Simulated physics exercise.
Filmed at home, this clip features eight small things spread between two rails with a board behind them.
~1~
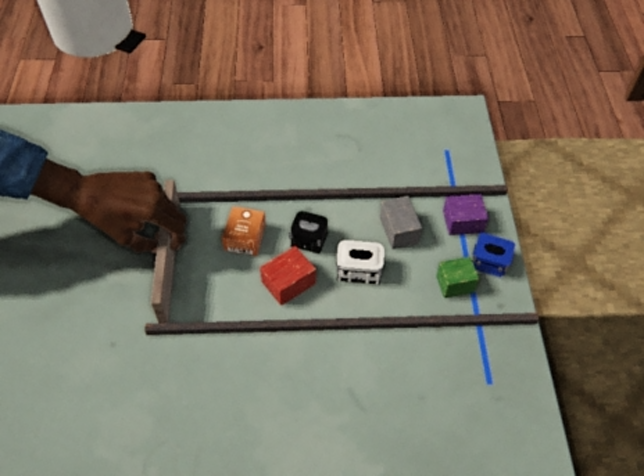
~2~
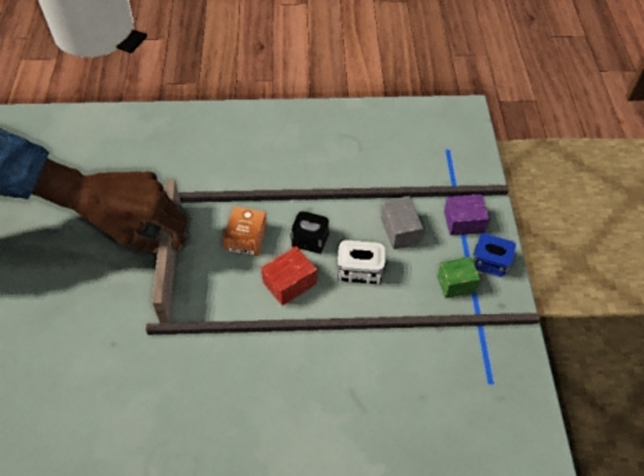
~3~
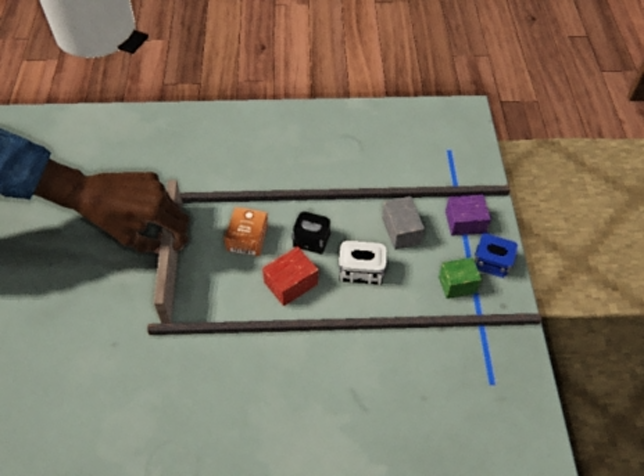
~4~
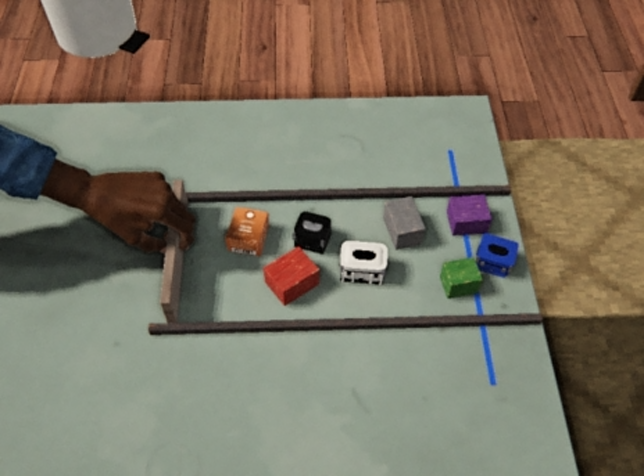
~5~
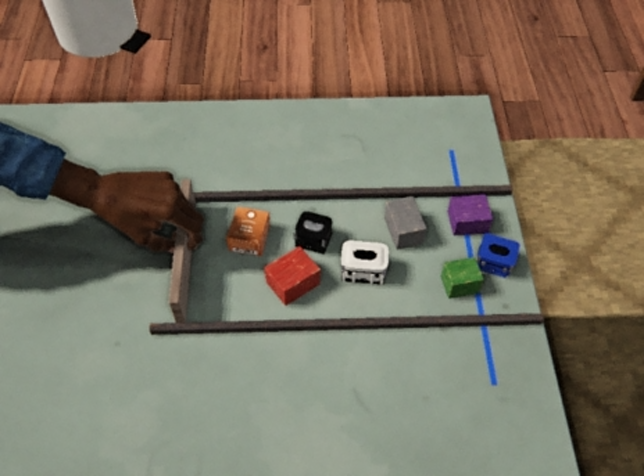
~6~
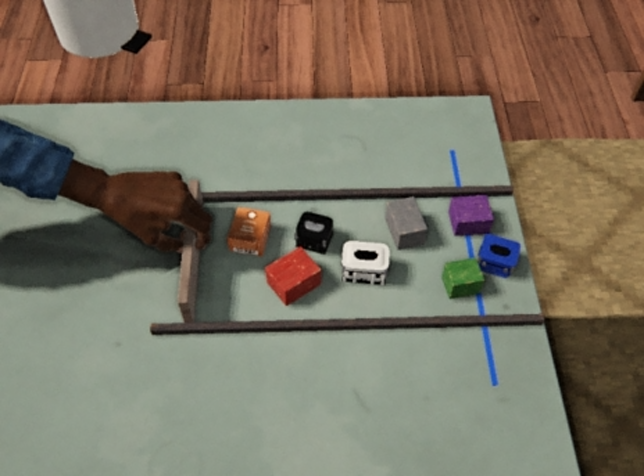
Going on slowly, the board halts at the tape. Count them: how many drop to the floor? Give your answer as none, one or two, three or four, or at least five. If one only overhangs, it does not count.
The count is three or four.
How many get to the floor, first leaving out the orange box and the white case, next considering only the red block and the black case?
Try one: 2; try two: 2.
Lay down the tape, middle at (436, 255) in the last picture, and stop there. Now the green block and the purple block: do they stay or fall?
As for the green block, it holds; as for the purple block, it drops.
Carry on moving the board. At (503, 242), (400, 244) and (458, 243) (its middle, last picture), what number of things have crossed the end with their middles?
Respectively 6, 0 and 3.
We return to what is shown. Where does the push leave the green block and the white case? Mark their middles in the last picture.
First (540, 286), then (531, 252).
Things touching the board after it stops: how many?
All in all, 2.
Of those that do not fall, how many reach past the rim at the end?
That would be 3.
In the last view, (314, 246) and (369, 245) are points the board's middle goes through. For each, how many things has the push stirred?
I get 4 at the one place and 6 at the other.
Early on, none off yet; blue case at rest near (498, 256); purple block at rest near (471, 216); green block at rest near (463, 278).
A while later, none off yet; blue case at rest near (498, 256); purple block travelled about its own width near (498, 215); green block moving near (467, 281).
Finally, the number that fall off is three or four; lost, grey block, purple block and blue case.
